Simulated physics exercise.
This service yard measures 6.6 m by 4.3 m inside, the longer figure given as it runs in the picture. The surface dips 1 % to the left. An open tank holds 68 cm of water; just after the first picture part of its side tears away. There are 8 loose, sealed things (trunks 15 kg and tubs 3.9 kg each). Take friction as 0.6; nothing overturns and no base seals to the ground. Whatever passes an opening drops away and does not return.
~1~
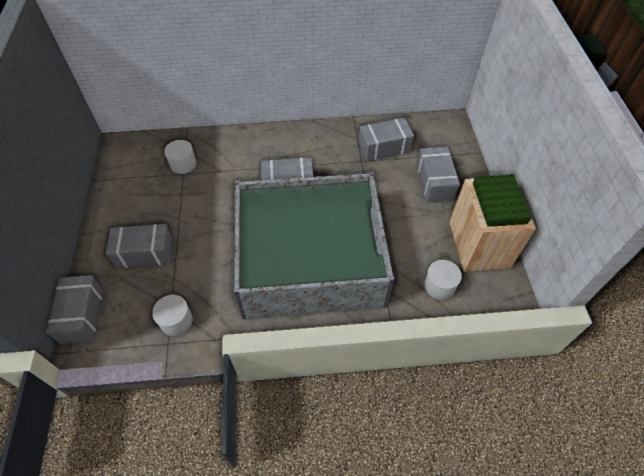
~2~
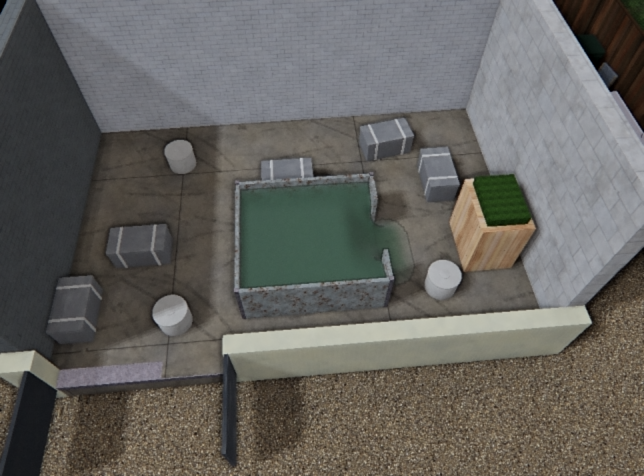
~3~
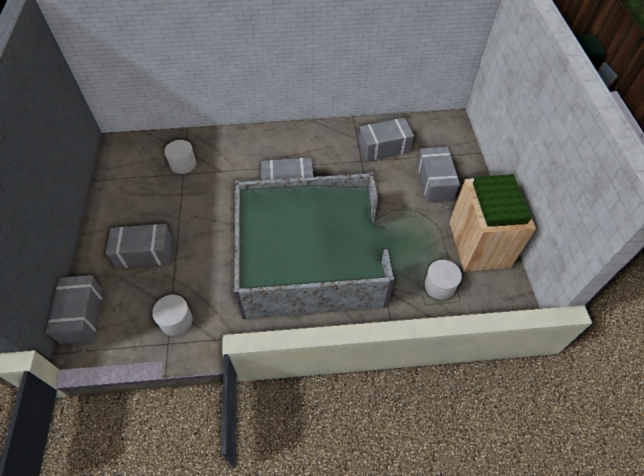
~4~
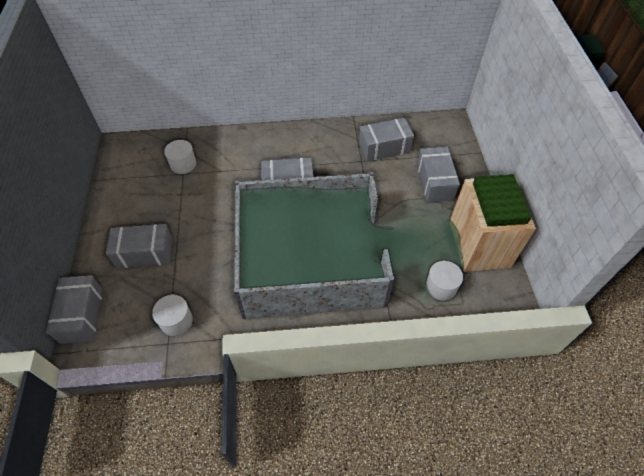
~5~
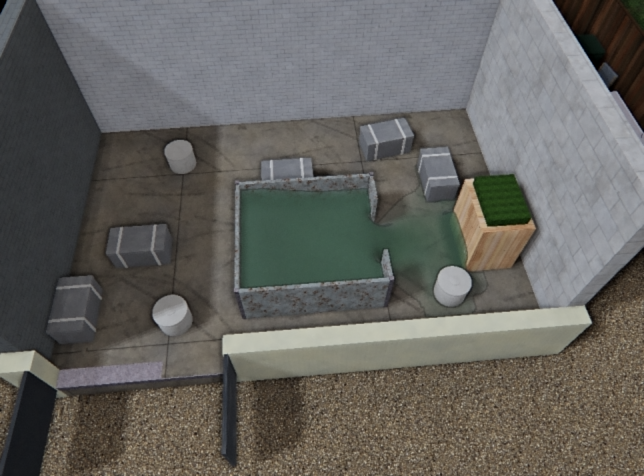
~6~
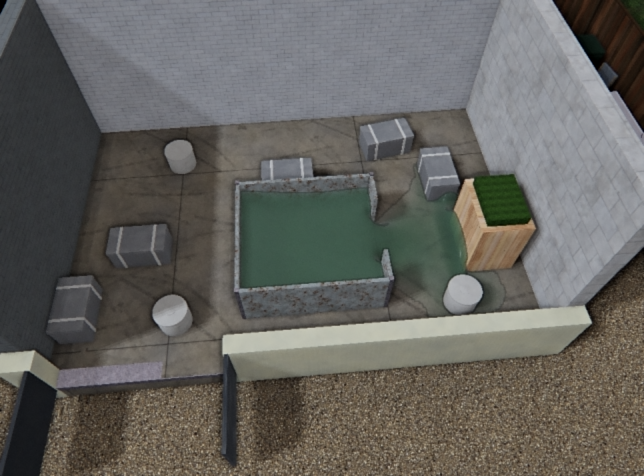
Green water pours through a gap in the tank's right side and nudges a pale tub.
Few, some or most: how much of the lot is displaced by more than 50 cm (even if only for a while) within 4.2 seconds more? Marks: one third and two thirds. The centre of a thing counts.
It is between one and two thirds.
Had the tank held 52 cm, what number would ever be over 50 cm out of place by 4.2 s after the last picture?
In that case 4 of them.
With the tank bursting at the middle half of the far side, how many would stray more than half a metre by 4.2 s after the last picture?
In that case 6 of them.
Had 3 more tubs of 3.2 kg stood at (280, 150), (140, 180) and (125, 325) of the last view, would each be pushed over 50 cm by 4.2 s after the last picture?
In that order: Past it, less, less.
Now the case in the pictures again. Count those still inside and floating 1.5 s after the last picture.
At that moment 2.
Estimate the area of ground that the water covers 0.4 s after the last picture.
Roughly 8.0 m2.
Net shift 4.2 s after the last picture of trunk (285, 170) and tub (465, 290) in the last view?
In that order: 30 cm, 80 cm.
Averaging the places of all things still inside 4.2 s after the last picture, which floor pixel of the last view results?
Near (213, 224).
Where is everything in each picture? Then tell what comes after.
In the first picture, a tub at (445, 274), on the bottom; a trunk at (440, 166), on the bottom; water covers 3.2 m2; 0 of 8 have shifted.
In the second picture, a tub at (445, 274), on the bottom; a trunk at (440, 166) rests on the ground; water covers 3.7 m2; 0 of 8 have shifted.
In the third picture, a tub at (445, 274), on the bottom; a trunk at (440, 166) rests on the ground; water covers 4.4 m2; 0 of 8 have shifted.
In the fourth picture, a tub at (446, 275), on the bottom; a trunk at (440, 166), on the bottom; water covers 5.0 m2; 0 of 8 have shifted.
In the fifth picture, a tub at (455, 281), on the bottom, 16 cm from its start; a trunk at (440, 166) rests on the ground; water covers 5.5 m2; 1 of 8 have shifted.
In the sixth picture, a tub at (465, 290), on the bottom, 34 cm from its start; a trunk at (440, 166) rests on the ground; water covers 6.1 m2; 1 of 8 have shifted.
Then, 0.4 s after the last picture 1 of 8 are over 50 cm from their spots; 1 afloat.
Then, 1.5 s after the last picture 2 of 8 are over 50 cm from their spots; 2 afloat.
Then, 2.8 s after the last picture 3 of 8 are over 50 cm from their spots; 2 afloat.
Then, 4.2 s after the last picture 4 of 8 are over 50 cm from their spots, and 4 have been at some point; 1 afloat.
